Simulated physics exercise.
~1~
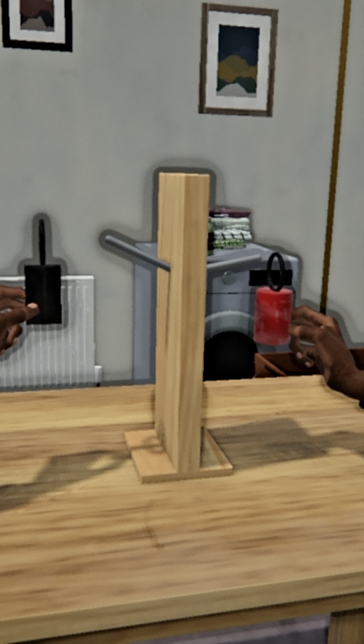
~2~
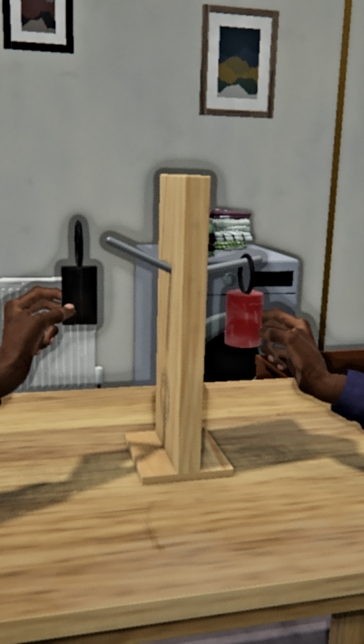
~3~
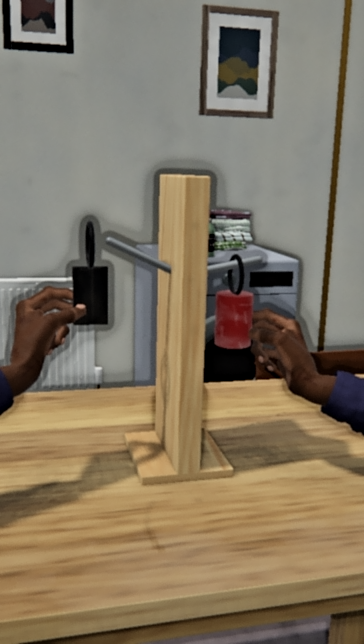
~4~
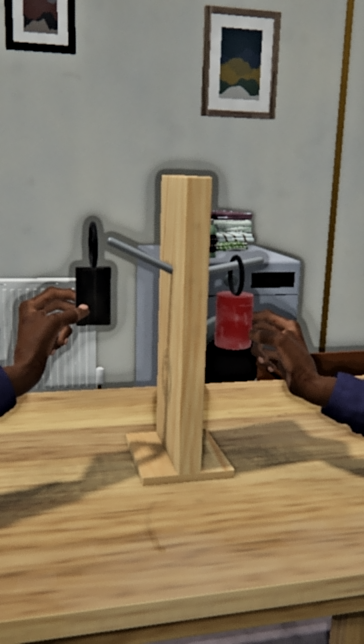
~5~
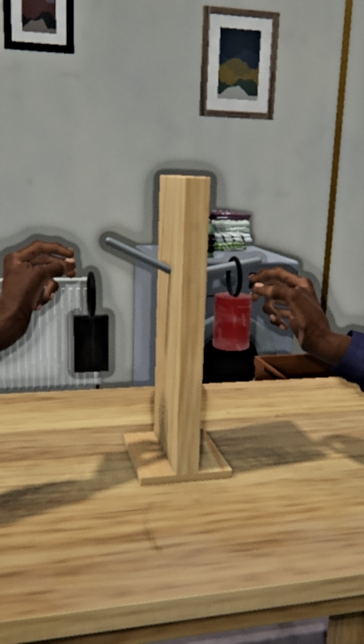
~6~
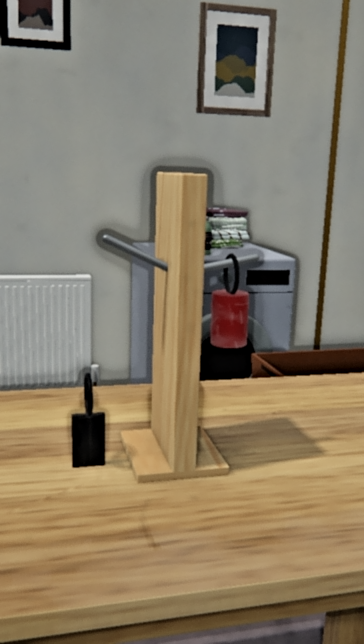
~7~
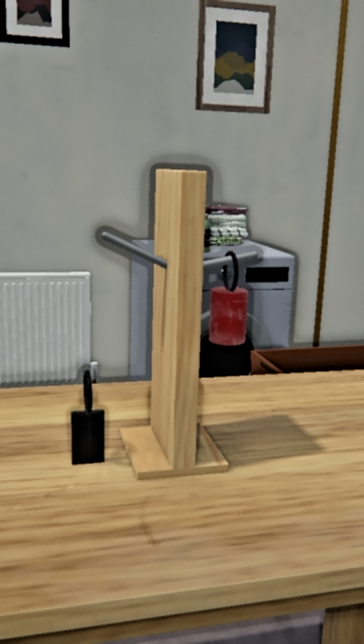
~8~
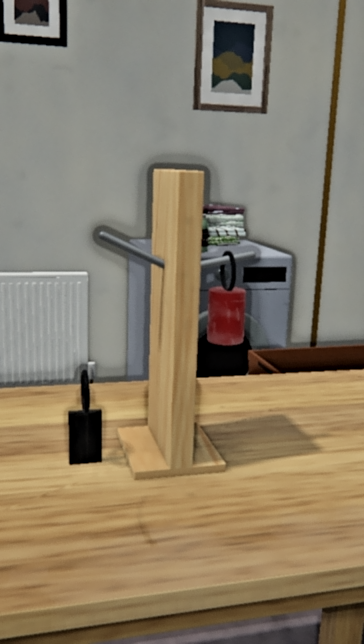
The footage shows two hands bringing a black tag and a red lantern toward opposite pegs of a wooden stand, then letting go and withdrawing. The red lantern stays hanging on the right, while the black tag drops on the left and ends upright on the table beside the stand.
